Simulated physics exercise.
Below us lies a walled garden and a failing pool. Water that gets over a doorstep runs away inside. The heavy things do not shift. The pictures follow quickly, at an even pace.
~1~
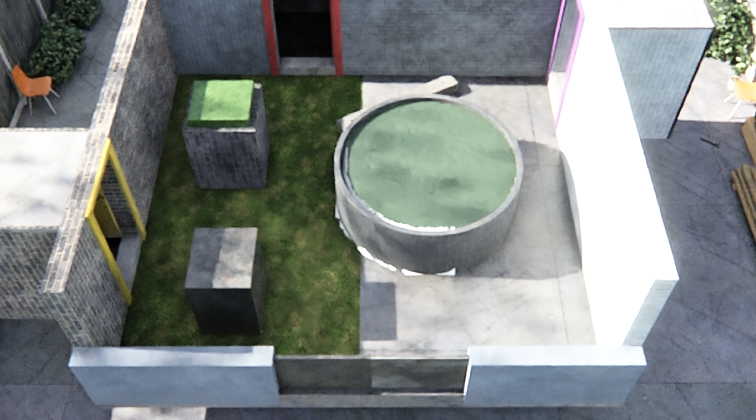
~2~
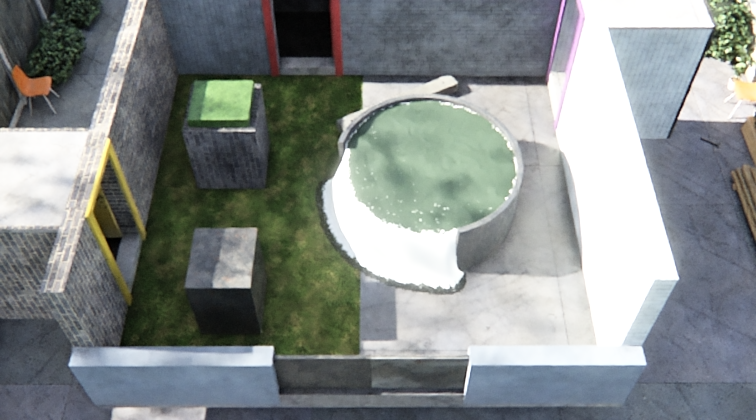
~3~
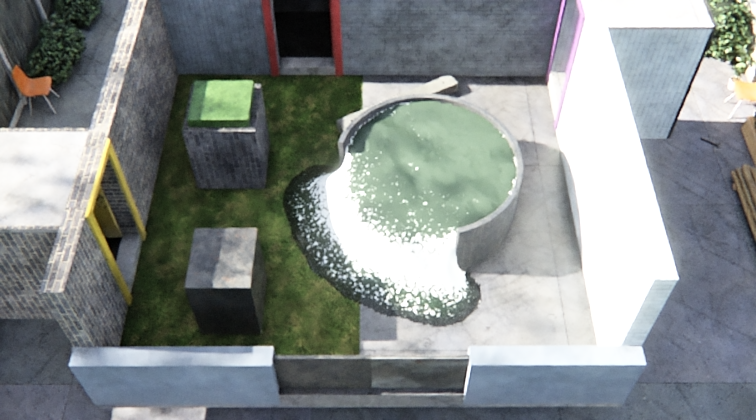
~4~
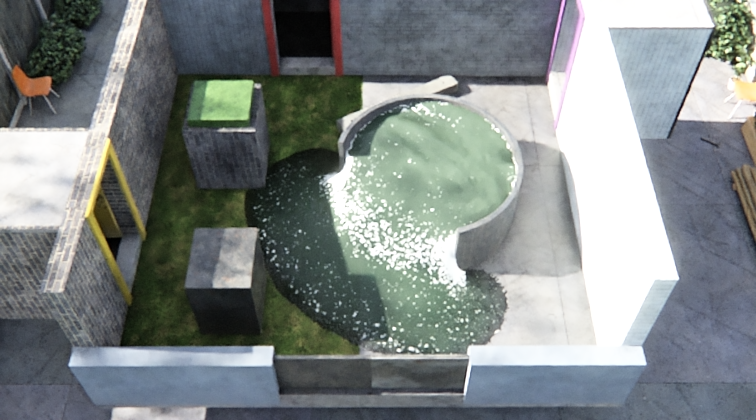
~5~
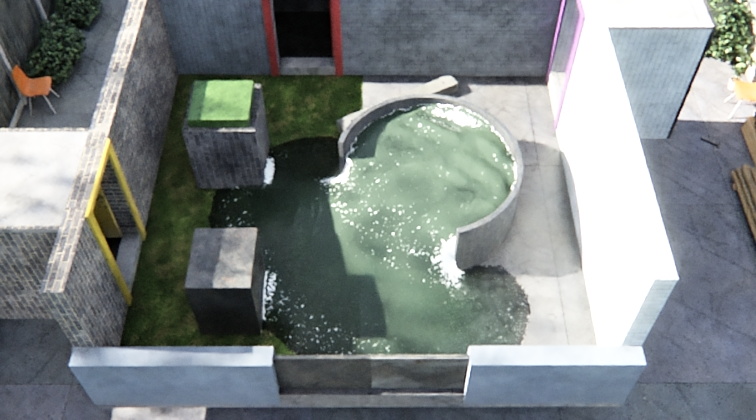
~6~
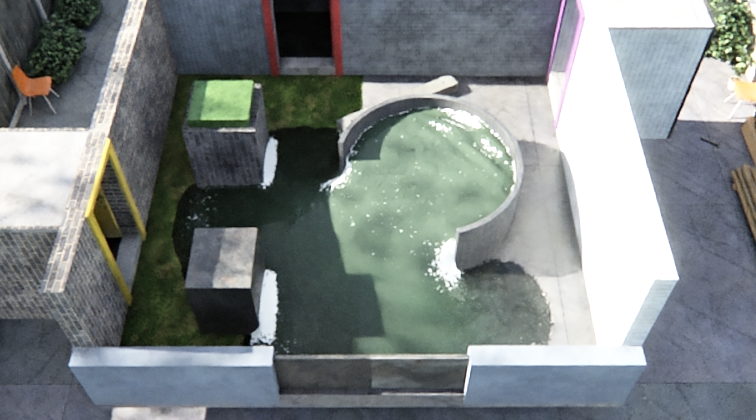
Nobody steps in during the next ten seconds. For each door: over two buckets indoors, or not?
In the end: The red door admits no more than that; the yellow door lets in a lot; the purple door admits no more than that.
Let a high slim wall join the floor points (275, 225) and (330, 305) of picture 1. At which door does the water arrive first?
First comes the yellow door.
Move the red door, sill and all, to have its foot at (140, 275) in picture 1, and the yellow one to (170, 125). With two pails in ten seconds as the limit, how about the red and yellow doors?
One by one: The red door lets more in; the yellow door is under.
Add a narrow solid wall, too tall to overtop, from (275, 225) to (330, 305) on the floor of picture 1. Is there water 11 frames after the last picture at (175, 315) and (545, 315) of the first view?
As listed: Covered, covered.
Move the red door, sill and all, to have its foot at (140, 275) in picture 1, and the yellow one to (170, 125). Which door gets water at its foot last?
I say the one in purple.
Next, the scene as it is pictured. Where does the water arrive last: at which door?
I say the purple one.
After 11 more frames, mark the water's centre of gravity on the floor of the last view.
Near (332, 269).
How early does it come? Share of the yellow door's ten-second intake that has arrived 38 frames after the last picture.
Some 100 per cent.
A moment on, water covers 50 % of the floor; the red door not reached, the yellow door under two buckets in, the purple door not reached.
Next, water covers 65 % of the floor; the red door wet at the sill, nothing in, the yellow door over two buckets in, the purple door not reached.
Then, water covers 85 % of the floor; the red door wet at the sill, nothing in, the yellow door far over two buckets in, the purple door not reached.
Later, water covers 95 % of the floor; the red door wet at the sill, nothing in, the yellow door far over two buckets in, the purple door wet at the sill, nothing in.
In the end, water covers 95 % of the floor; the red door wet at the sill, nothing in, the yellow door far over two buckets in, the purple door wet at the sill, nothing in.
